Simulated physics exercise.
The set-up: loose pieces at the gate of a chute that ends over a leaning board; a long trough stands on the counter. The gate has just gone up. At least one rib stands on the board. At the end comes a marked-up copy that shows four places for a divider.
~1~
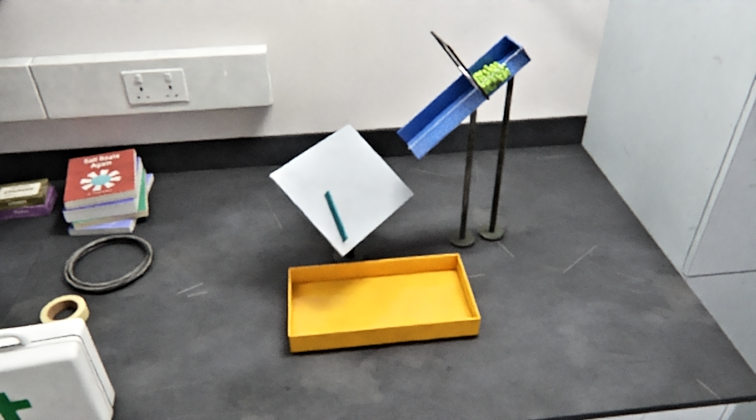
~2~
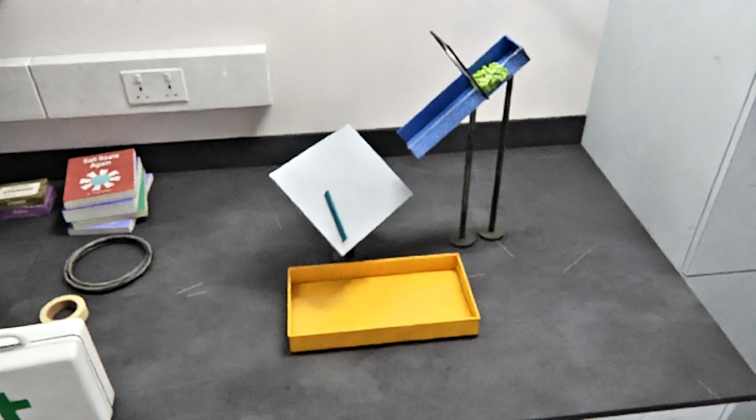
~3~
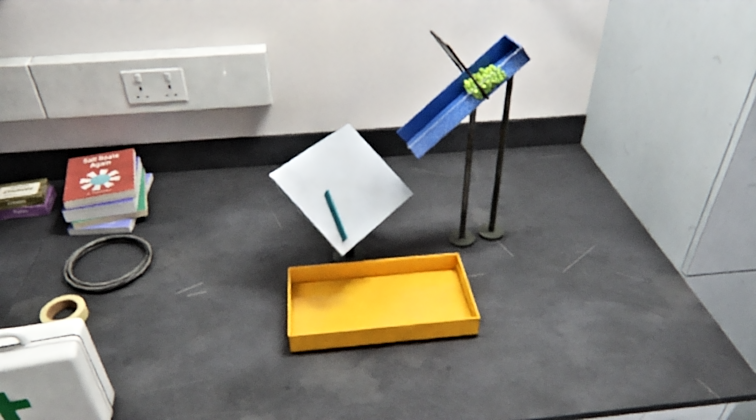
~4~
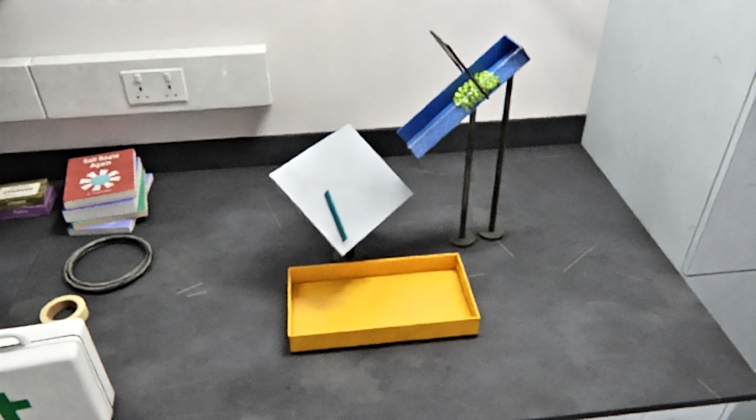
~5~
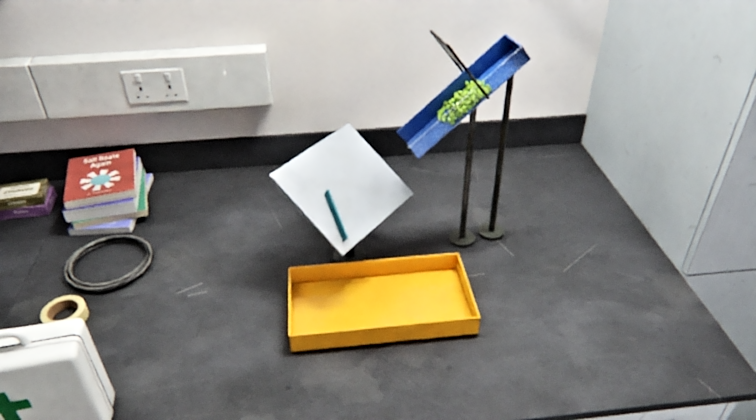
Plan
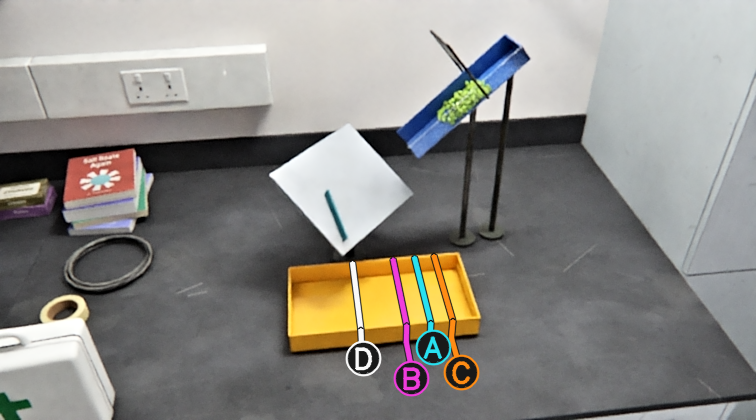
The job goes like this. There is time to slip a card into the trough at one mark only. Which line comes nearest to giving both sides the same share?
B is best.
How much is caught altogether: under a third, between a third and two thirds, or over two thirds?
Over two thirds.
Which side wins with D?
Right.
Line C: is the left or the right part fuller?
The left side.
On the marked copy, line A crosses the front rim at (430, 322); line B crosses the front rim at (406, 324); line C crosses the front rim at (452, 320); line D crosses the front rim at (360, 329).
Choosing A, of what is caught, almost all on the left of the divider, about a tenth on the right.
Choosing B, of what is caught, roughly two thirds on the left of the divider, roughly a quarter on the right.
Choosing C, of what is caught, almost all on the left of the divider, just a few on the right.
Choosing D, of what is caught, just a few on the left of the divider, almost all on the right.
